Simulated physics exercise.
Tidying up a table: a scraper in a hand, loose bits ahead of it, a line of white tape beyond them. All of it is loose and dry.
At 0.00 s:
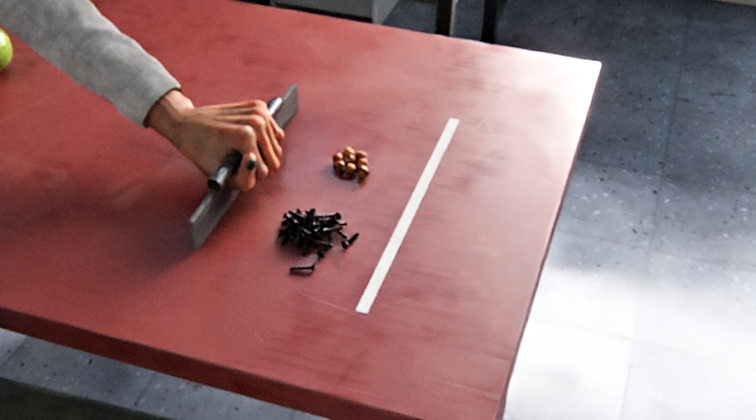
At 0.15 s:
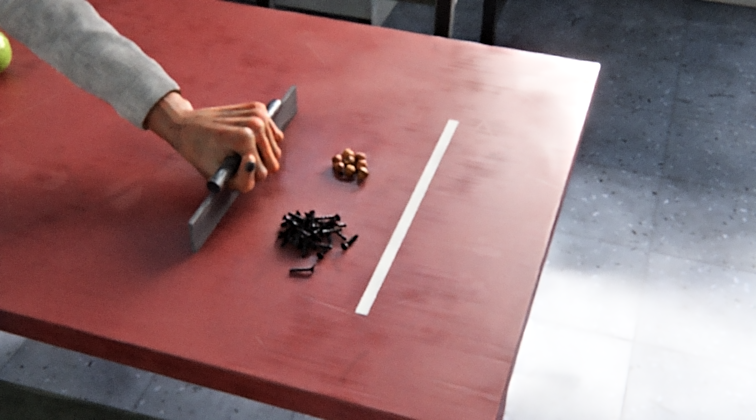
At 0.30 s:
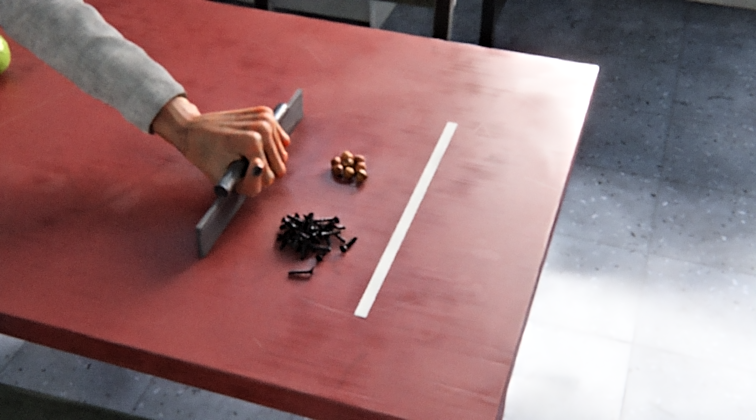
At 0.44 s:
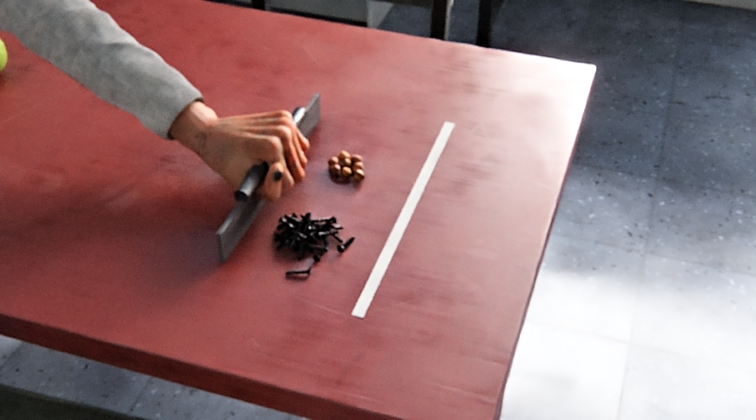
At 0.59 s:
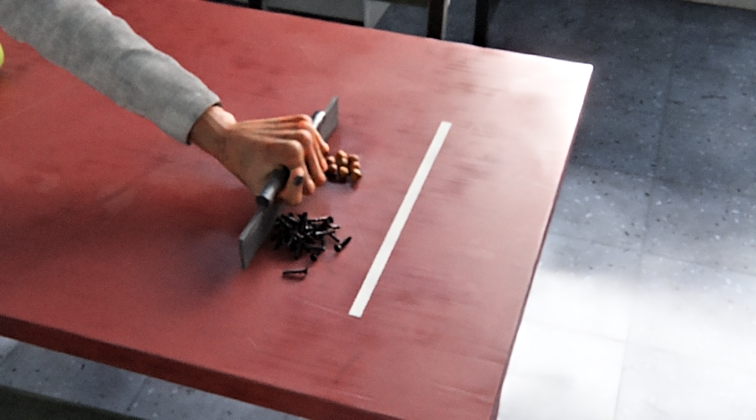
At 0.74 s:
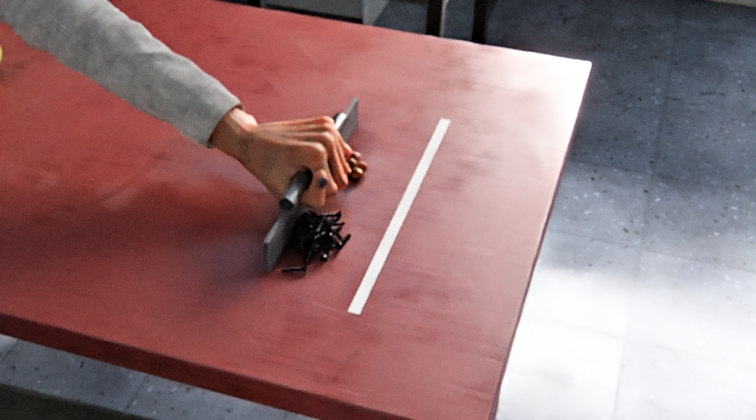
Hand holding a scraper still on a red table, then sliding it right into black screws and a few hazelnuts near white tape.
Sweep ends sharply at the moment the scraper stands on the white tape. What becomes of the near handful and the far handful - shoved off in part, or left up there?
Here the near handful is left up there, the far handful is left up there.
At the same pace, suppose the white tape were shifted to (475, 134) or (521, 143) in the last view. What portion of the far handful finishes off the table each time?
Per hundred off table - stop 1: 0; stop 2: 0.
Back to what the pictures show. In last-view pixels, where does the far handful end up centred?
Its centre settles around (435, 186).
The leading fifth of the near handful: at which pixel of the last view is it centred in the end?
Roughly at (444, 258).
Around 1.03 s, scraper still moving, near (365, 173); near handful all on the table, its front near (383, 249); far handful all on the table, its front near (404, 179).
Around 1.35 s, scraper stopped at the white tape; near handful all on the table, its front near (437, 252); far handful all on the table, its front near (444, 193).
Around 1.63 s, scraper stopped at the white tape; near handful all on the table, its front near (456, 238); far handful all on the table, its front near (446, 194).
Finally (1.8 s), scraper stopped at the white tape; near handful all on the table, its front near (457, 238); far handful all on the table, its front near (446, 194).
